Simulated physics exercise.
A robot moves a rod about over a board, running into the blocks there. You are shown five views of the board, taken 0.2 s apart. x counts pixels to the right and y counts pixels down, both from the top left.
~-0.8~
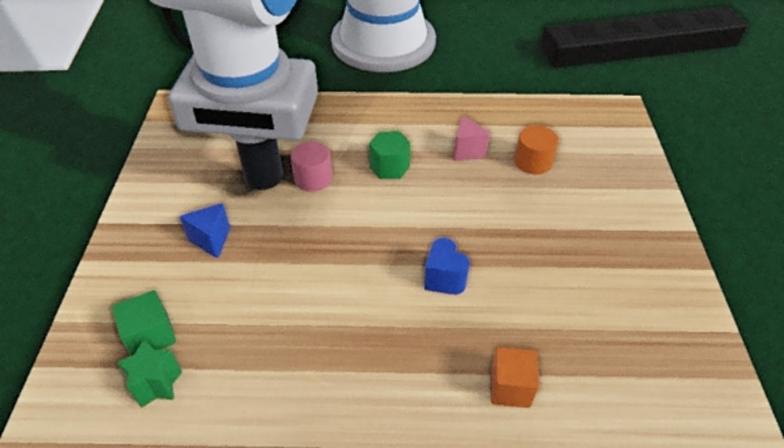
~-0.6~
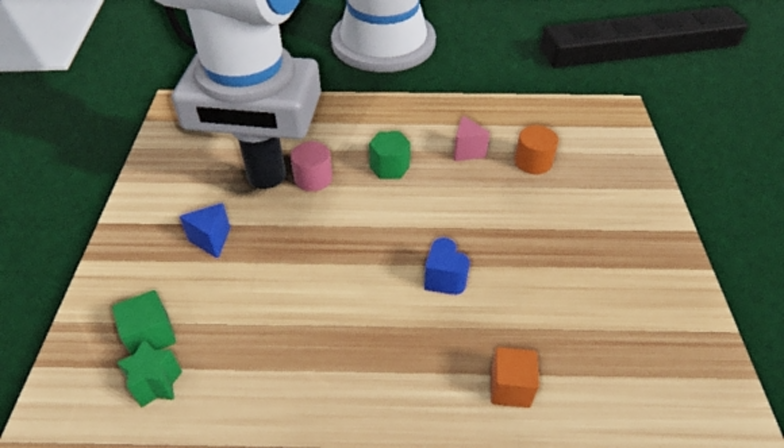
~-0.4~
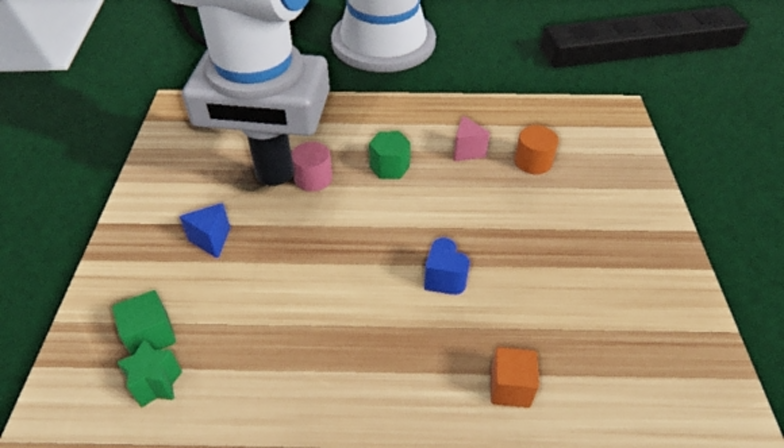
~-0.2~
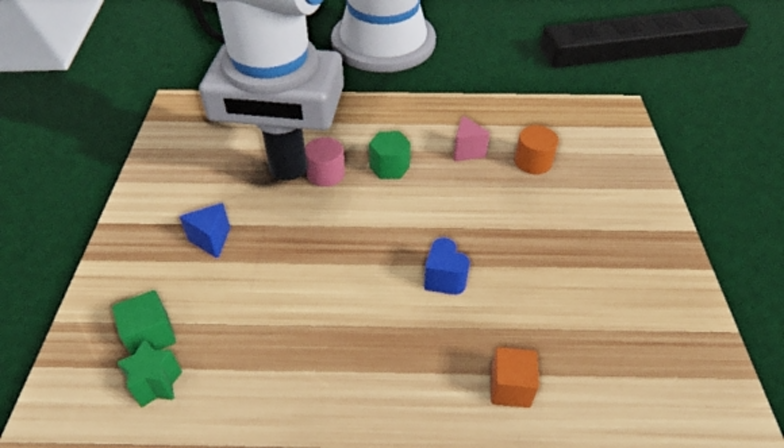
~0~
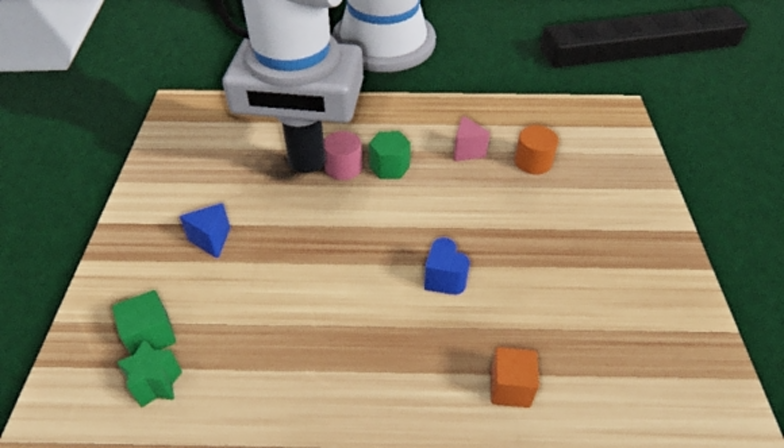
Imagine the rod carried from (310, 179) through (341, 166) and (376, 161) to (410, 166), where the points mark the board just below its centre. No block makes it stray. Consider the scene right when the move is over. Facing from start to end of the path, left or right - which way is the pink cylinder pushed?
Displaced left.
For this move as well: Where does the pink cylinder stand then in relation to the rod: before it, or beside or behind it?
It lies beside or behind the rod.
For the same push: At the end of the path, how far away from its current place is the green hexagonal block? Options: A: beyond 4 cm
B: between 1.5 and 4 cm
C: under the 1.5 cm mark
That would be A.
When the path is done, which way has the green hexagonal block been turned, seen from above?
From above, the green hexagonal block will be seen to turn clockwise.
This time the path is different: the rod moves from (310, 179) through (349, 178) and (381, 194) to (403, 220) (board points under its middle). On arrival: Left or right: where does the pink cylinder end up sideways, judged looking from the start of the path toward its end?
It moves left.
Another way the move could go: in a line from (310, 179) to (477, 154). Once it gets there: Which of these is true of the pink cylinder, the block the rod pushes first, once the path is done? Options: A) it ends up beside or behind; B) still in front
A: It ends up beside or behind.
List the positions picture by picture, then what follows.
In the first picture, lower end of the rod at (264, 178), tops of blocks, pink cylinder at (310, 154), green hexagonal block at (390, 142), pink three-sided block at (470, 128).
In the second picture, rod at (267, 177), blocks as before.
In the third picture, rod at (275, 174), blocks as before.
In the fourth picture, rod at (289, 169), pink cylinder at (323, 149).
In the fifth picture, rod at (307, 162), pink cylinder at (342, 143), green hexagonal block at (390, 142), pink three-sided block at (470, 128).
On the path given first. One third of the way, rod at (341, 149); pink cylinder at (374, 129); green hexagonal block at (411, 139), turned 35° clockwise.
Two thirds of the way, rod at (376, 145); pink cylinder at (400, 119); green hexagonal block at (424, 137), turned 80° clockwise.
At the end, rod at (410, 150); pink cylinder at (407, 117); green hexagonal block at (448, 140), turned 80° clockwise; pink three-sided block at (475, 128), turned 20° anticlockwise.
